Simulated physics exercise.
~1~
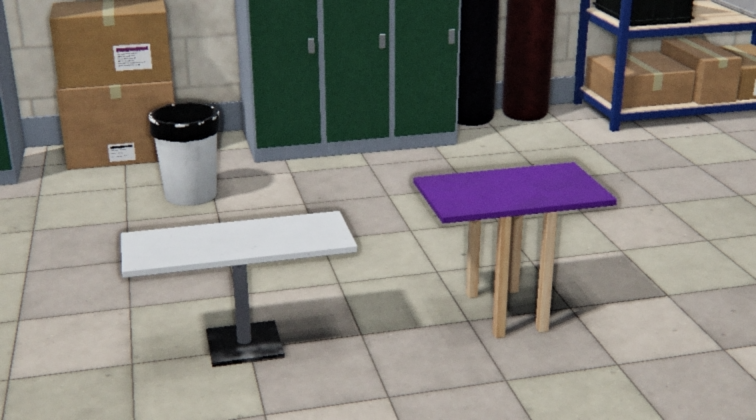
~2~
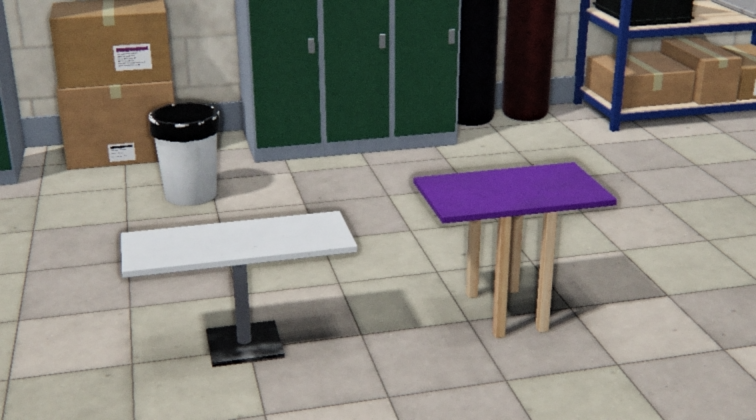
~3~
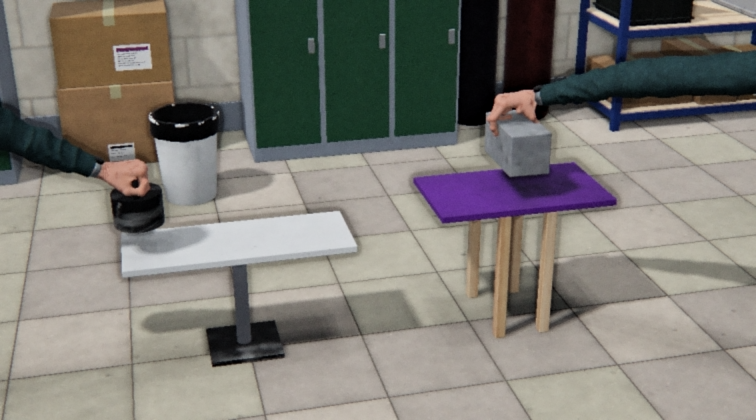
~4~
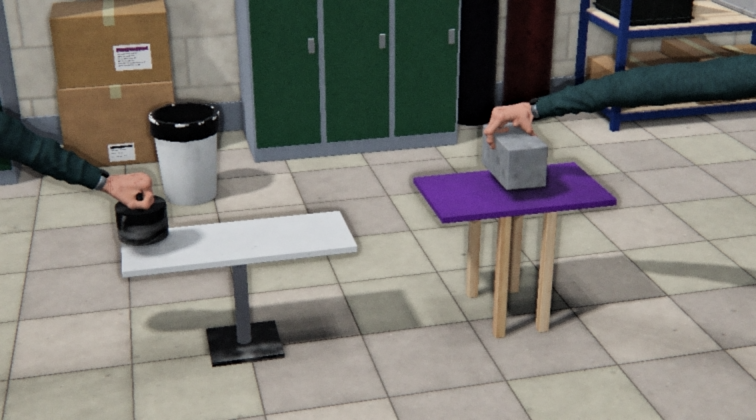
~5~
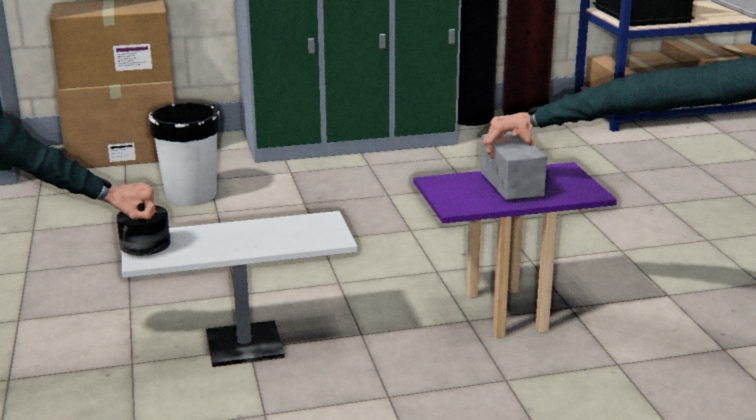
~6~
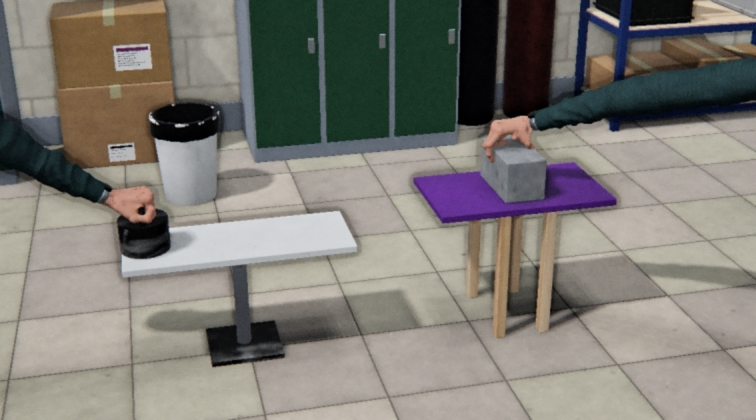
A white side table on a dark pedestal stands at left and a purple table on pale wooden legs at right, seen from slightly above in a tiled room. Behind them are cardboard boxes, a bin, green lockers and a blue shelf. Two dark-sleeved arms appear, lowering a round black object and a grey block onto the tabletops, hands still holding them, while the camera stays still.
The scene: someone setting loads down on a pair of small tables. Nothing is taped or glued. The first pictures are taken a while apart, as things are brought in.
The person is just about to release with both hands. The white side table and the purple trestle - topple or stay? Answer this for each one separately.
White side table - topple; purple trestle - stay.
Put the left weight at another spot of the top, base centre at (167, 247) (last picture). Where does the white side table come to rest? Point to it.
It'd wind up at about (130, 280) in the last view.
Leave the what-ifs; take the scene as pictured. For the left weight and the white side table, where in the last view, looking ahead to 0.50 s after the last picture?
The left weight at (73, 297), the white side table at (158, 252).
Then, 0.50 s later than the last frame, white side table tilted by 37° near (158, 252); purple trestle at rest near (512, 191).
When it is over, the white side table tips up, near (119, 276); the purple trestle stays flat on its feet, near (512, 191).
